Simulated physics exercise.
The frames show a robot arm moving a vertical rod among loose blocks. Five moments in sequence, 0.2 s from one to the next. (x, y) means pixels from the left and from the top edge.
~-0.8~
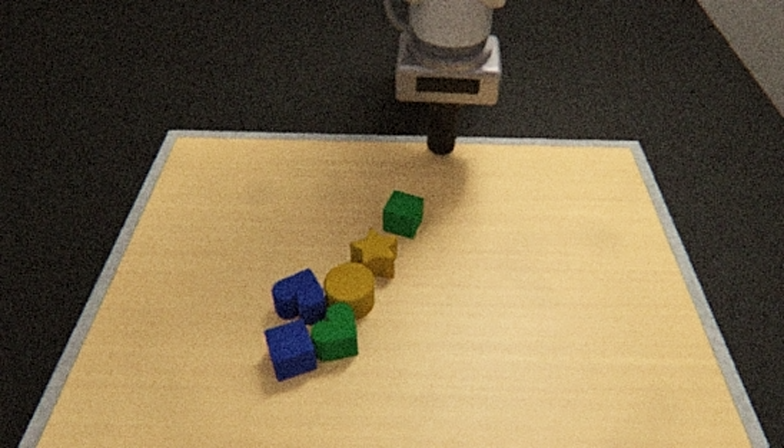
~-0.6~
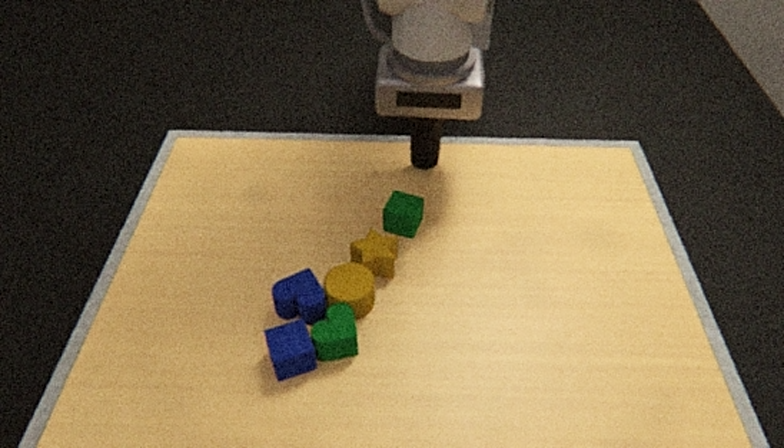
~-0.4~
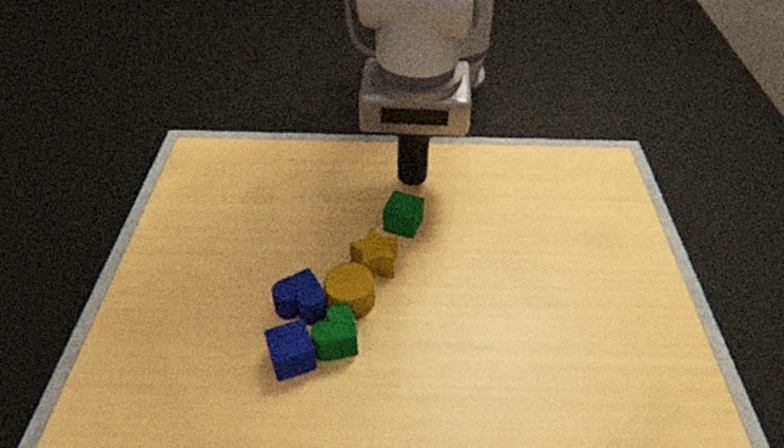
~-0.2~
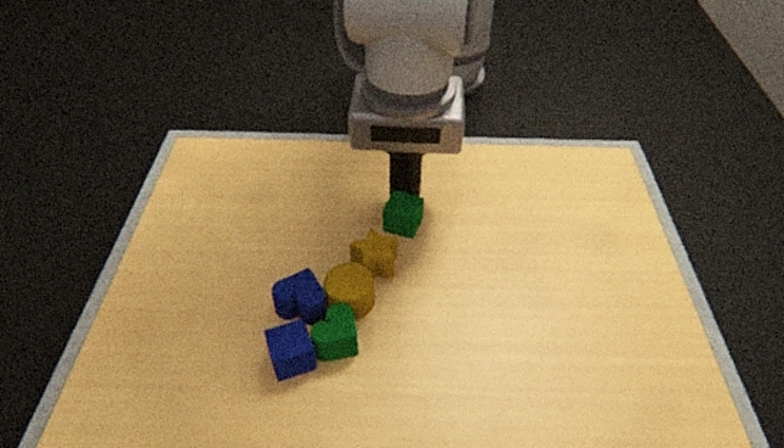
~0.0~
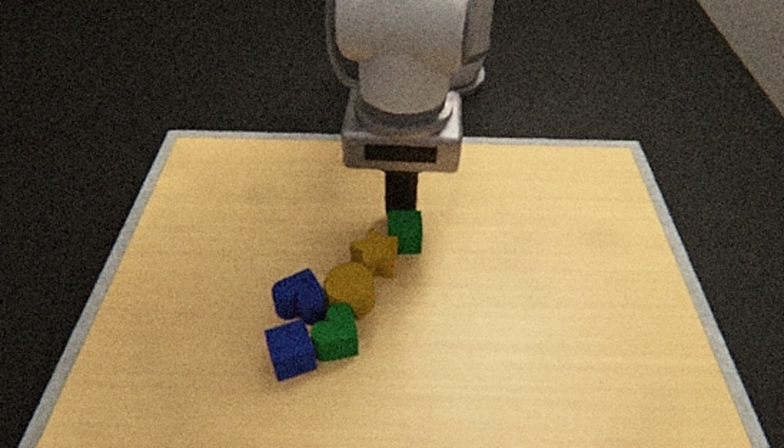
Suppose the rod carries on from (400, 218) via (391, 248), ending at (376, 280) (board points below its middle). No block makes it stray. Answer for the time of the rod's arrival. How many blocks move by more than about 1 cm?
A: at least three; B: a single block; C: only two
A: At least three.
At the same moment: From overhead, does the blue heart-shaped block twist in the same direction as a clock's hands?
That would be a yes.
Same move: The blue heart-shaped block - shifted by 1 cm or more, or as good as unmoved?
The blue heart-shaped block moves.
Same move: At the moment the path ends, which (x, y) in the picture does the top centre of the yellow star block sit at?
So, by the moment the path ends, you'll find the top centre of the yellow star block at (366, 286).
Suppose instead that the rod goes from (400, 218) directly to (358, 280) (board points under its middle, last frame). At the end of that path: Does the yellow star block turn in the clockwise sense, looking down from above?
In short: Yes.
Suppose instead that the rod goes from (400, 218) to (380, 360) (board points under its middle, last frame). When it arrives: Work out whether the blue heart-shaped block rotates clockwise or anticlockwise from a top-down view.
The block turns clockwise.
What follows on the original path. Halfway along, rod at (391, 241); yellow star block at (375, 256), turned 50° clockwise; green square at (415, 248), turned 25° anticlockwise.
At the end, rod at (376, 273); blue heart-shaped block at (285, 294), turned 40° clockwise; green heart-shaped block at (327, 351), turned 45° anticlockwise; yellow disc at (328, 307); yellow star block at (366, 286), turned 60° clockwise; green square at (422, 255), turned 60° anticlockwise.
